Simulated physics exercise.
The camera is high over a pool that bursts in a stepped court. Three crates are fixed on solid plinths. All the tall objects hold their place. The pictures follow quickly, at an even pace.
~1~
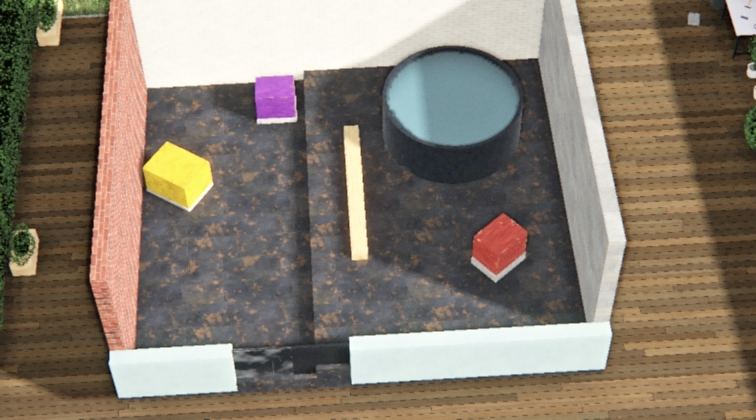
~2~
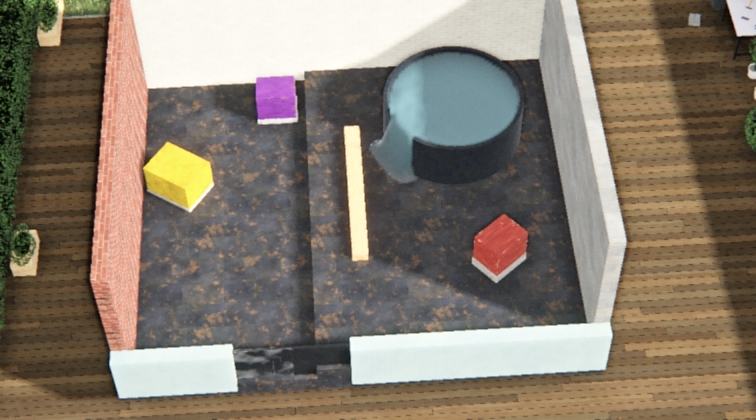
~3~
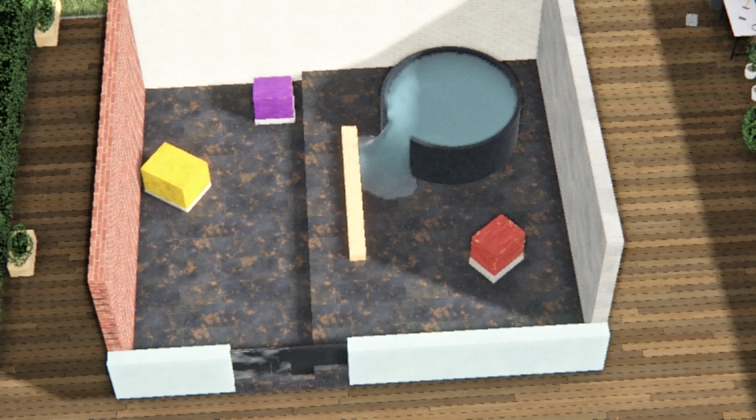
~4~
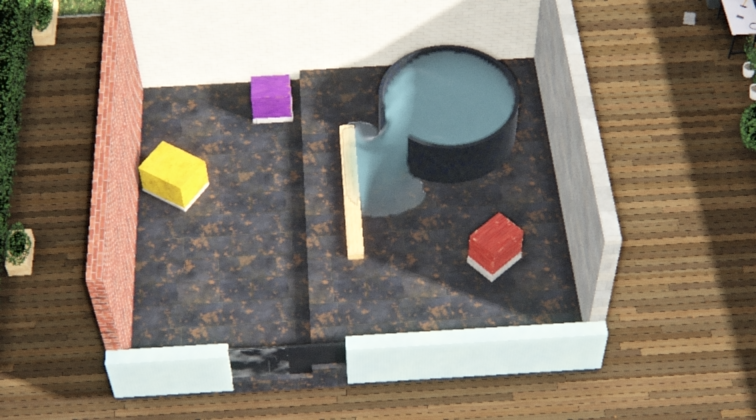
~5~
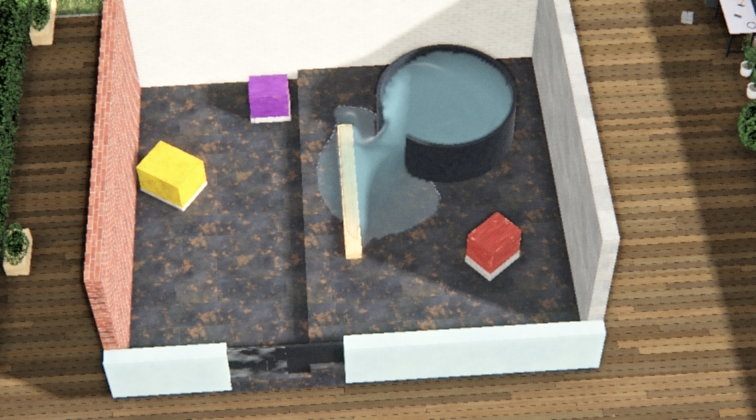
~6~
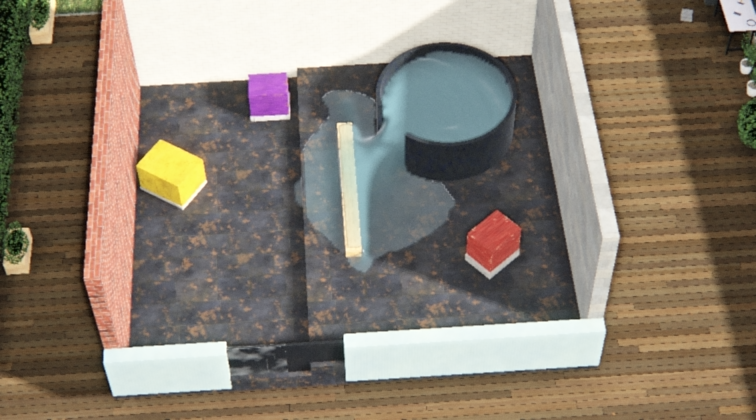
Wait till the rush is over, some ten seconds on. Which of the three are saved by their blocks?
The purple crate gets wet; the red crate stays dry; the yellow crate gets wet.
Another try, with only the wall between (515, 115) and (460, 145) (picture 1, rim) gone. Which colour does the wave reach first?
The red one.
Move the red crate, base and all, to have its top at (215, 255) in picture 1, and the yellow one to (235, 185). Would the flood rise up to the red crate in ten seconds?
One by one: The red one is wetted.
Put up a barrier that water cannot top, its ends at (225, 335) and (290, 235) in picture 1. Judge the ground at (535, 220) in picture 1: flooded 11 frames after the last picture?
Answer: Clear.
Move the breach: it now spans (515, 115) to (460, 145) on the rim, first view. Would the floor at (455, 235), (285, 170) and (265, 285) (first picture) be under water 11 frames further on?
In turn: Under water, no water, clear.
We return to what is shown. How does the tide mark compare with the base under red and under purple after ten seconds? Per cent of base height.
About 60 and 150 per cent.
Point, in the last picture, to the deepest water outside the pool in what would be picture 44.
Around (356, 164).
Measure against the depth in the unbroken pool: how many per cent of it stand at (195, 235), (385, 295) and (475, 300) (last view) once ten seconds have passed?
About 10, 4 and 8 per cent.
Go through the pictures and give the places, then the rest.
Still water in the round tank at (453, 99), in the first picture.
Water pours out at (399, 149) and has run to (406, 181), in the second picture.
The front is at (361, 184), out from the gap at (396, 149), in the third picture.
The front is at (362, 213), out from the gap at (394, 149), in the fourth picture.
The front is at (362, 244), out from the gap at (392, 148), in the fifth picture.
Water pours out at (392, 145) and has run to (364, 269), in the sixth picture.
A moment on, water covers 40 % of the floor; the purple crate water round its plinth, the red crate water round its plinth, the yellow crate not reached.
Next, water covers 65 % of the floor; the purple crate water round its plinth, the red crate water round its plinth, the yellow crate water round its plinth.
Then, water covers 80 % of the floor; the purple crate water round its plinth, the red crate water round its plinth, the yellow crate water round its plinth.
Later, water covers 85 % of the floor; the purple crate water round its plinth, the red crate water round its plinth, the yellow crate water round its plinth.
In the end, water covers 90 % of the floor; the purple crate was topped, the red crate stayed above the water, the yellow crate was topped.
